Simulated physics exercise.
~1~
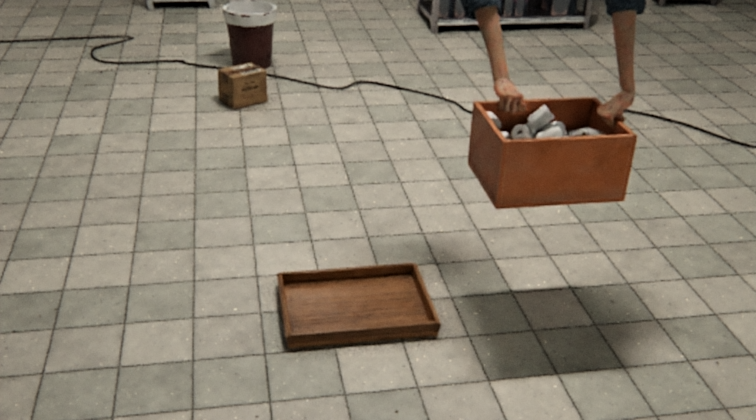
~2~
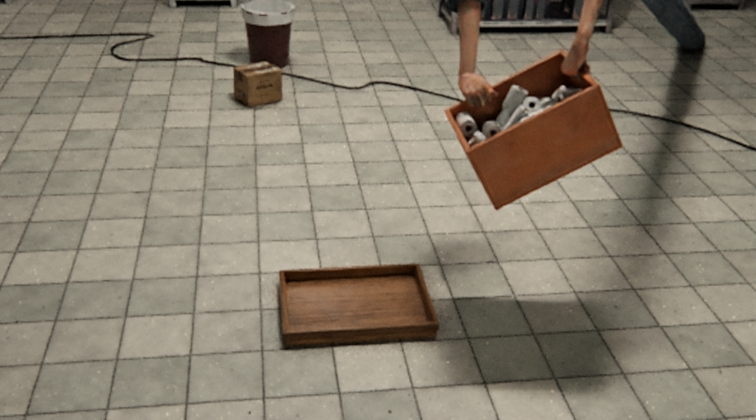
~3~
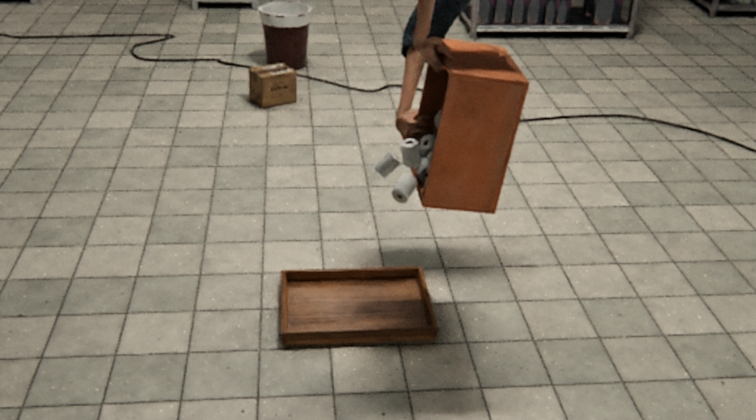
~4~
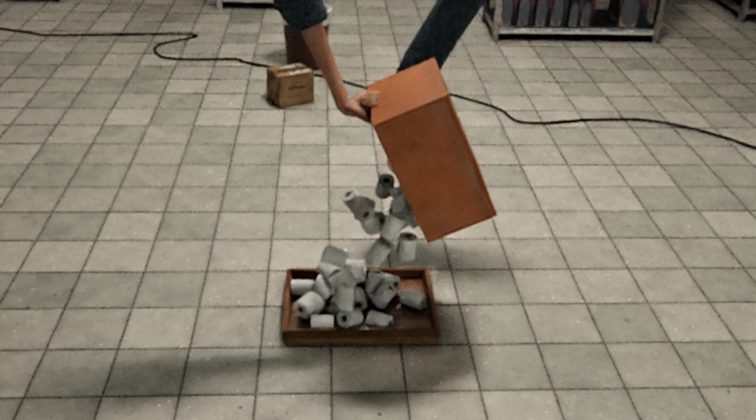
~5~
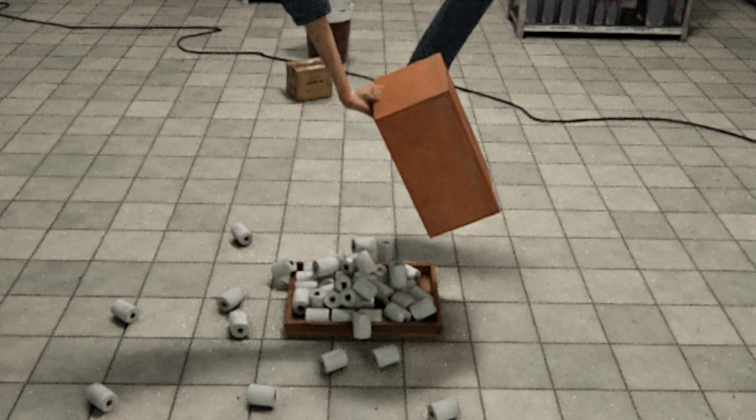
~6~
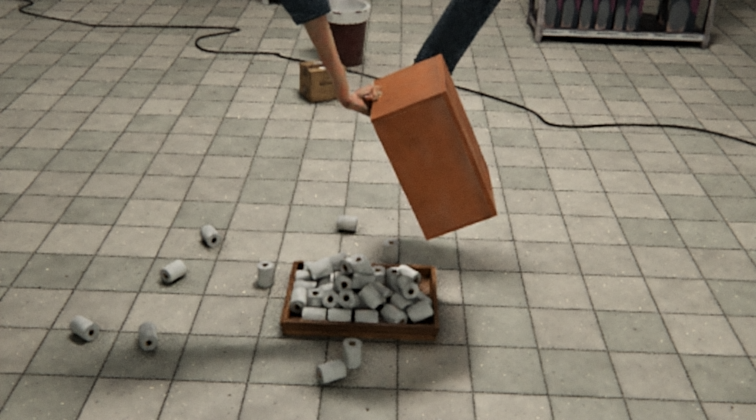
On a tiled floor, hands tip an orange crate, spilling paper rolls into and around a tray.
